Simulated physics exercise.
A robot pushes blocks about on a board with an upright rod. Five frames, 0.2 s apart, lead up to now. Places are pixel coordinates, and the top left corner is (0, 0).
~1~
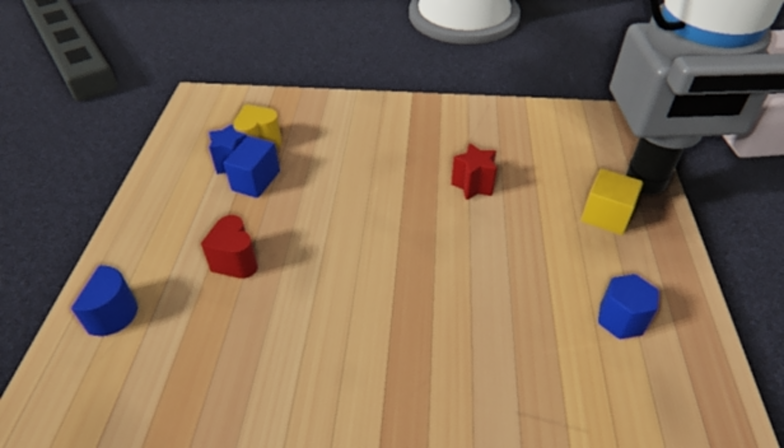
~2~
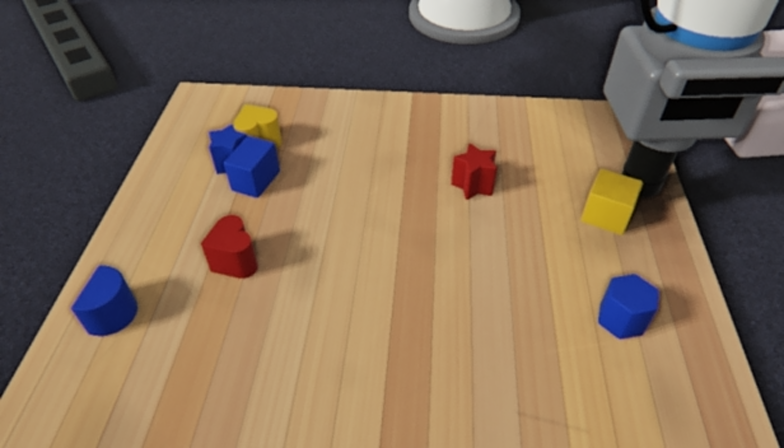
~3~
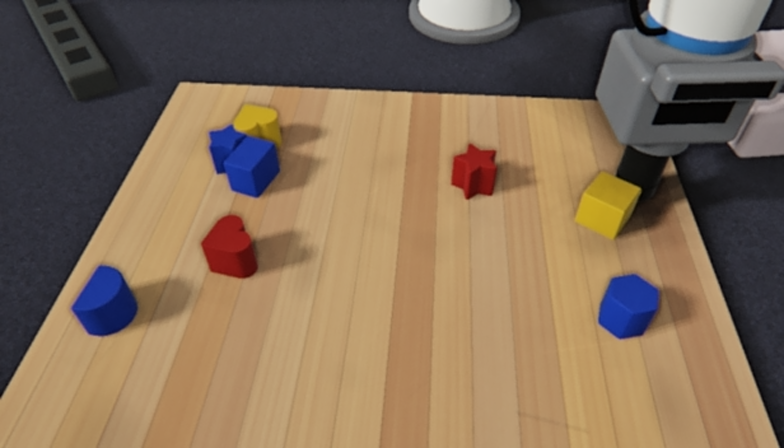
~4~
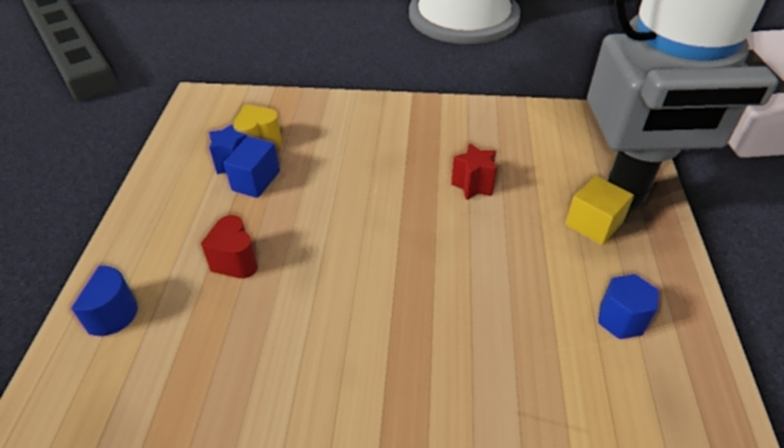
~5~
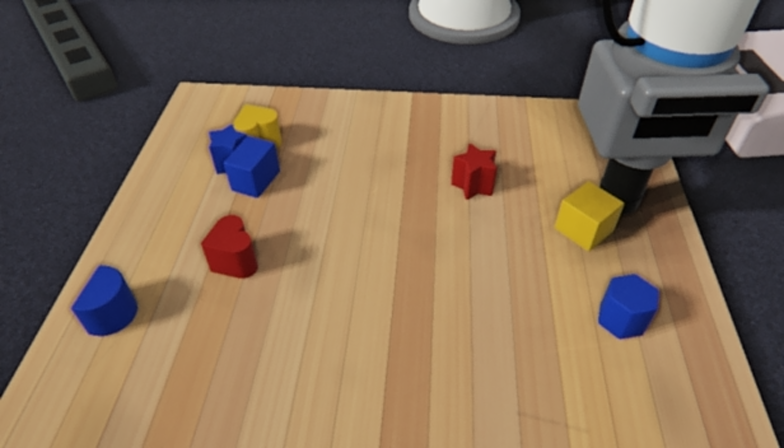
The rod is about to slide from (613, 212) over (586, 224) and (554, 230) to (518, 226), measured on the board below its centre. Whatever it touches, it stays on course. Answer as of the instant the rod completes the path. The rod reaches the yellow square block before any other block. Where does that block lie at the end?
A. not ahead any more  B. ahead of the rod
Letter A.
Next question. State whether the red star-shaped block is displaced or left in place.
The red star-shaped block will stay where it is.
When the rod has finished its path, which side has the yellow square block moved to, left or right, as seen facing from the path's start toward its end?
Sideways, to the left.
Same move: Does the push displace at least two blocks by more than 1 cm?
Final answer: No.
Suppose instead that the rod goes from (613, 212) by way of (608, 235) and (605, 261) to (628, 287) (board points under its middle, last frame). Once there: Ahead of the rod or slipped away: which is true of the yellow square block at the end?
That block drops off.
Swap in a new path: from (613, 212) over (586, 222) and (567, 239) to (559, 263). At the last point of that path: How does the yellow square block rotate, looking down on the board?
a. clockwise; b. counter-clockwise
Letter a.
On the path given first. One third of the way, rod at (589, 213); yellow square block at (564, 214).
Two thirds of the way, rod at (556, 220); yellow square block at (535, 225), turned 10° anticlockwise.
At the end, rod at (520, 216); red star-shaped block in place; yellow square block at (523, 230), turned 30° anticlockwise.
